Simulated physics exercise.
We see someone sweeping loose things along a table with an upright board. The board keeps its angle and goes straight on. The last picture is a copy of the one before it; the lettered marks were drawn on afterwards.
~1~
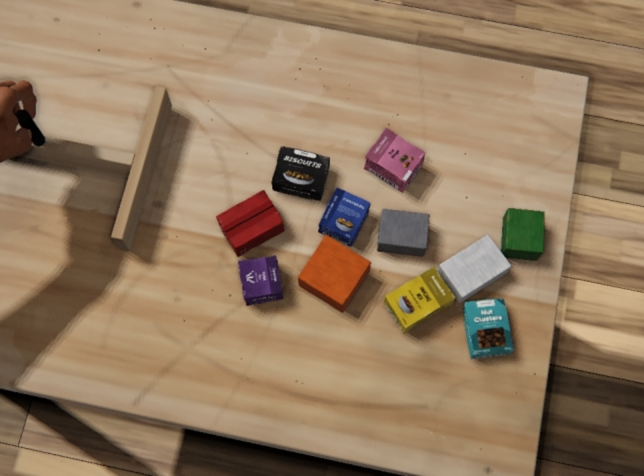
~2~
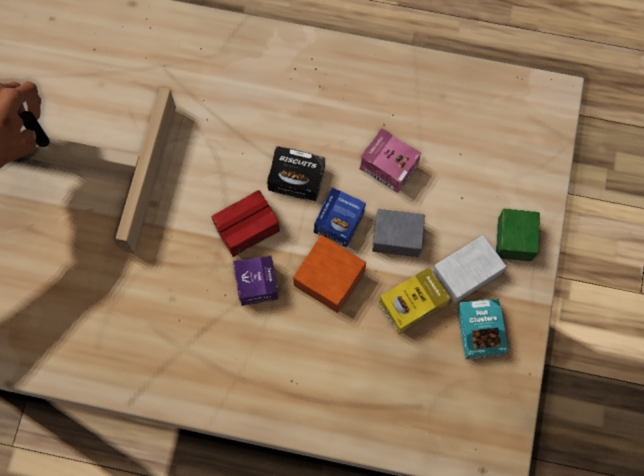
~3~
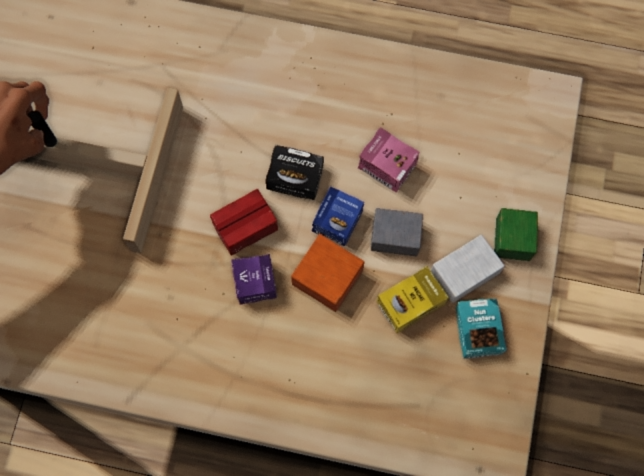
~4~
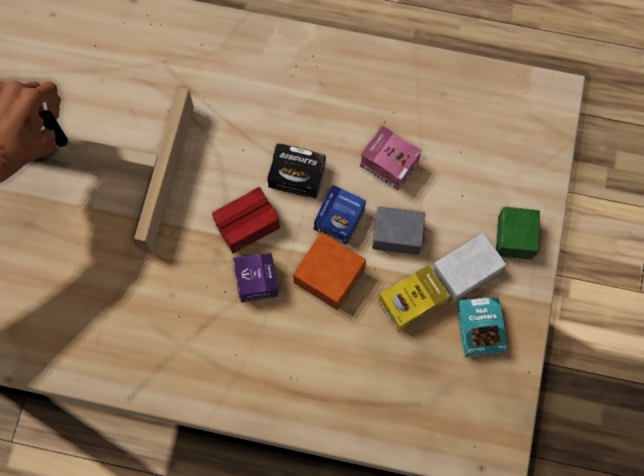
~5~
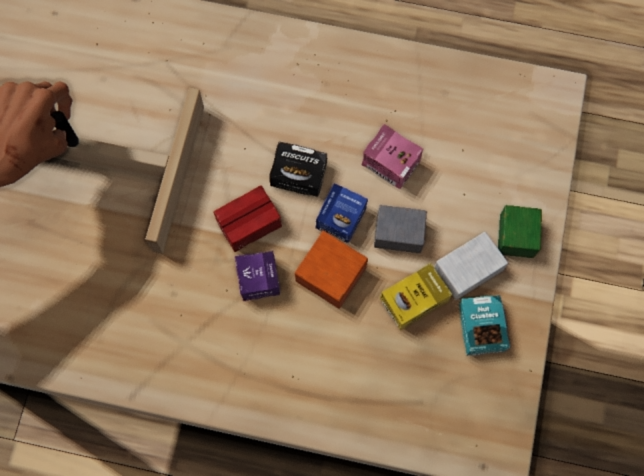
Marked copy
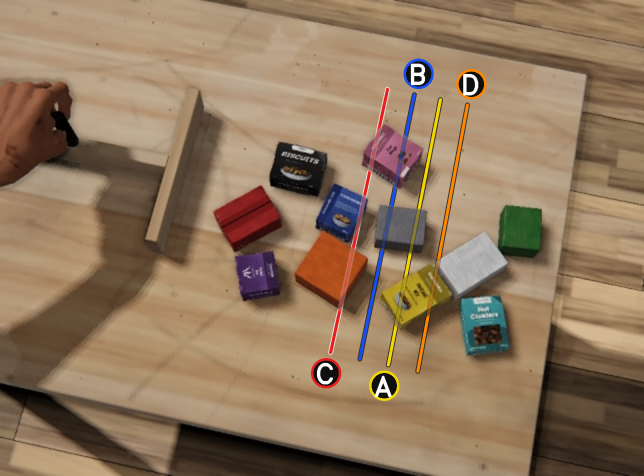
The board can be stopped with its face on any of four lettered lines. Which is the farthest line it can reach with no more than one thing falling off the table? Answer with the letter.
It can go as far as D.
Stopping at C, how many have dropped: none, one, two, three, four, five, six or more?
In all, none.
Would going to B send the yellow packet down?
By then, no.
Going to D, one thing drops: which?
The white block.
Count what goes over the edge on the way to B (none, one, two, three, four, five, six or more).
By then, none.
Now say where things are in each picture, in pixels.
In the first picture, white block (474, 269); black packet (301, 174); green block (523, 235).
In the second picture, board (143, 162); purple box (256, 281).
In the third picture, board (152, 162); blue packet (338, 217).
In the fourth picture, board (162, 162); grey block (398, 230).
In the fifth picture, board (173, 162); red box (248, 219); pink packet (392, 157); white block (471, 266).
On the marked copy, A at (416, 226); B at (388, 221); C at (360, 215); D at (444, 232).
Following D. Soon after the start, board (270, 182); purple box (273, 284); black packet (309, 172).
Later, board (367, 202); green block (528, 226); white block (512, 280).
In the end, board (443, 217); white block over the edge; turquoise packet (535, 361); one fallen.
As for the rest, A is within the limit but short; B is within the limit but short; C is within the limit but short.
